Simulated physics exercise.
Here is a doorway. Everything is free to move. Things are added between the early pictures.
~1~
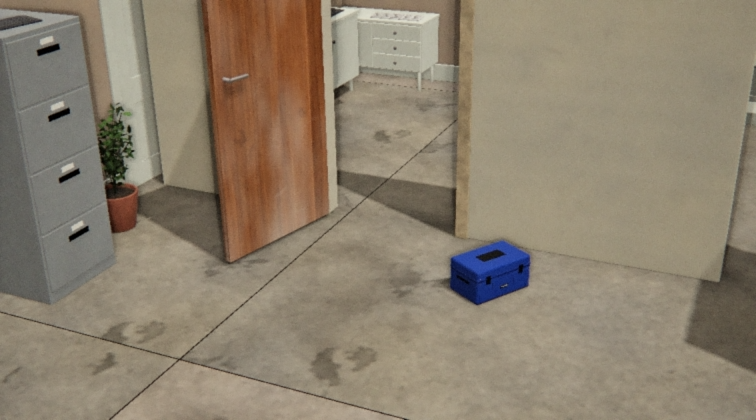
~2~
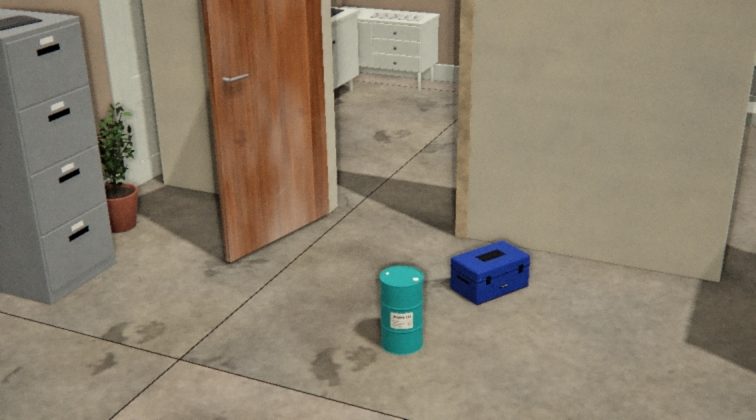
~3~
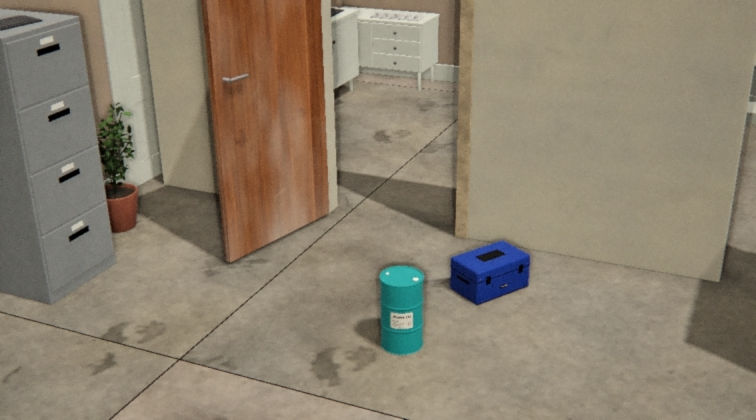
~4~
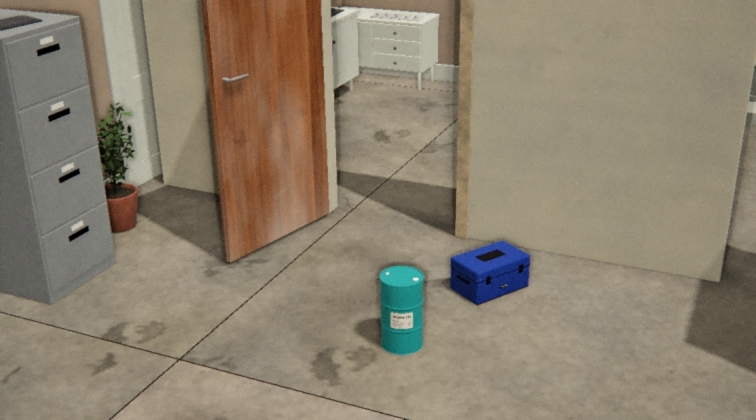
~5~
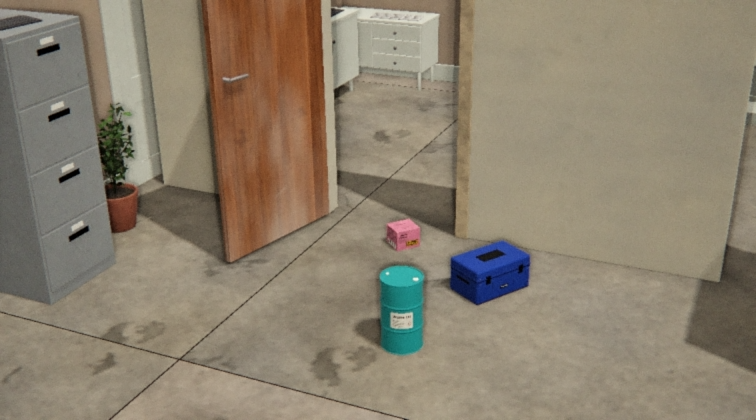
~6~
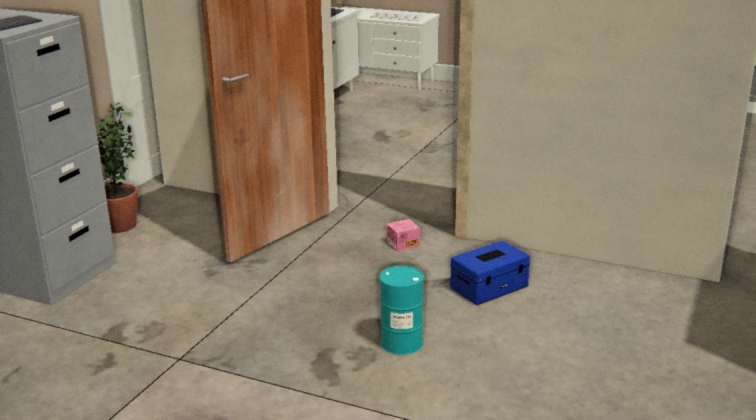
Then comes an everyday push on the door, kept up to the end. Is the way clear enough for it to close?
The door shuts.
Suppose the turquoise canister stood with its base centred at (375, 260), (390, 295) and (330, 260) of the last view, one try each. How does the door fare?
First try: It stops short; second try: It shuts; third try: It jams.
Then, 1.20 s later than the last frame, door 55° open.
Then, 1.90 s later than the last frame, door 15° open; pink box moved about its own width near (416, 227).
When it is over, door 0° open; moved from the start, pink box; the other 2 as before. End places, in pixels of the last picture, pink box near (431, 213).
